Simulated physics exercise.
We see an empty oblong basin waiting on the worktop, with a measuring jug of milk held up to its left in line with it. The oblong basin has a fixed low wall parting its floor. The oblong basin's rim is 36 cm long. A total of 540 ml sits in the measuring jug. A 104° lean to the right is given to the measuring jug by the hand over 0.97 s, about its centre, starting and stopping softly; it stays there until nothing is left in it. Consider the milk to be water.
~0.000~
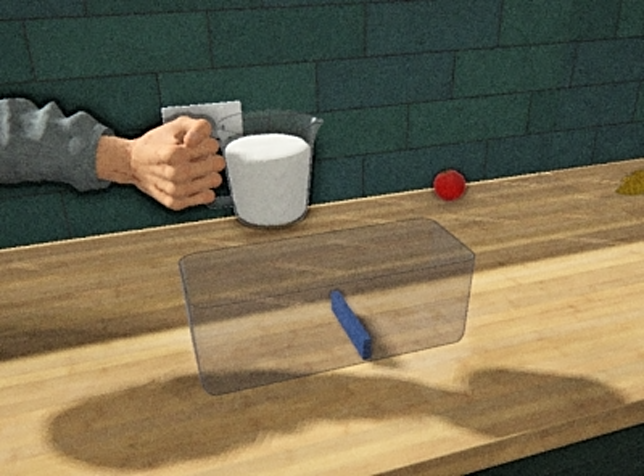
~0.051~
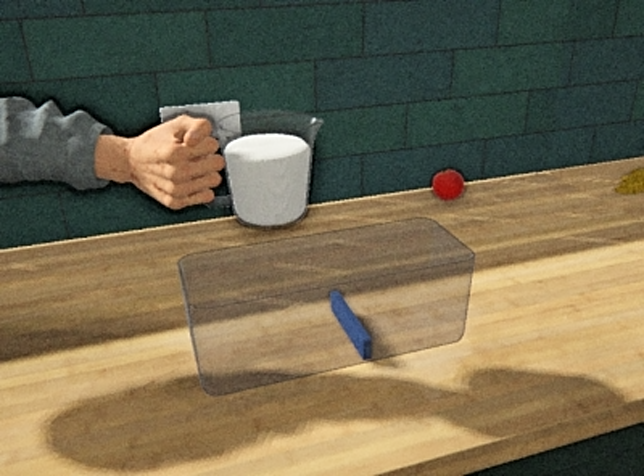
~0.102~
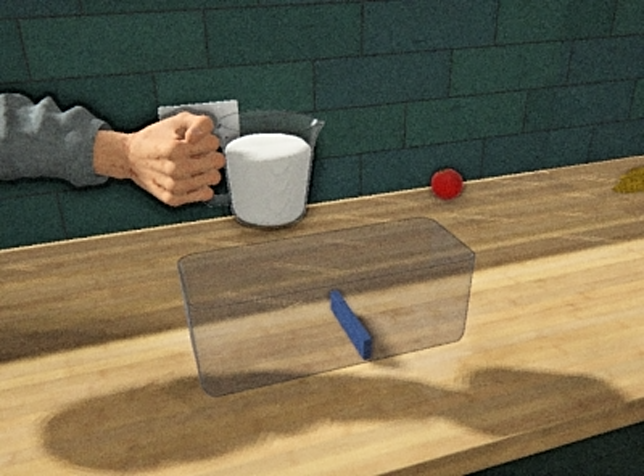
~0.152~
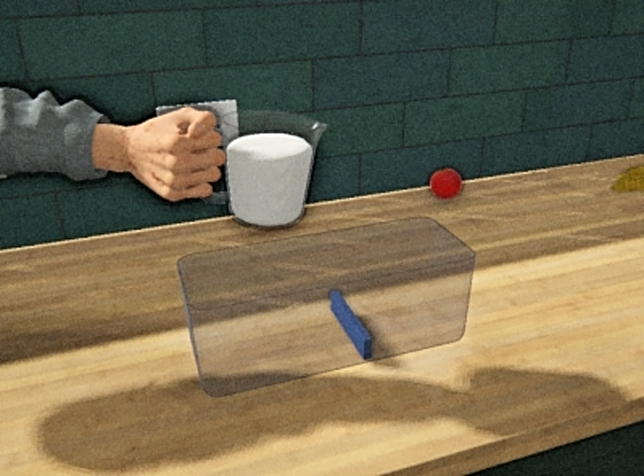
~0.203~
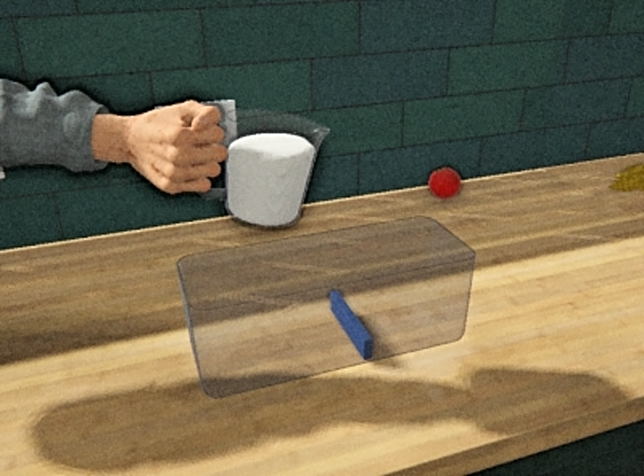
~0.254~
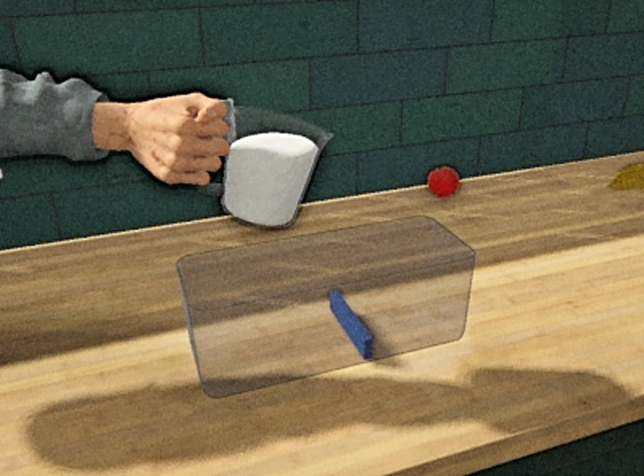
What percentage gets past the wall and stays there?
About 89 per cent.
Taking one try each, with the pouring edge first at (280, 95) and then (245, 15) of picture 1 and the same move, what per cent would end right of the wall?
Respectively 40 and 10 %.
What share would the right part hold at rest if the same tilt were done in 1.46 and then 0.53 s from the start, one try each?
Roughly 90 per cent the first time and 90 per cent the second.
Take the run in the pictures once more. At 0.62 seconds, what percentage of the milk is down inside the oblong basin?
Estimate - around 4 in a hundred parts.
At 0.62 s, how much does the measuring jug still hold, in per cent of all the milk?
Near 78 in a hundred.
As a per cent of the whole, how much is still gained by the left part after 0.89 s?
7 %.
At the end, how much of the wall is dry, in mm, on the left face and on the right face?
Looks like roughly 30 mm on the left and roughly 6 mm on the right.
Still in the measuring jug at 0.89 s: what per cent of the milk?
20 %.
After 0.62 s the tilt is 74° and 77 per cent is still to pour, 0 is left of the wall and 4 right of it.
After 0.89 s the tilt is 102° and 20 per cent is still to pour, 4 is left of the wall and 60 right of it.
After 1.17 s the tilt is 104° and 1 per cent is still to pour, 8 is left of the wall and 89 right of it.
After 1.47 s the tilt is 104° and 0 per cent is still to pour, 11 is left of the wall and 89 right of it.
In the end 11 per cent lies left of the wall, 89 right of it and 1 outside.
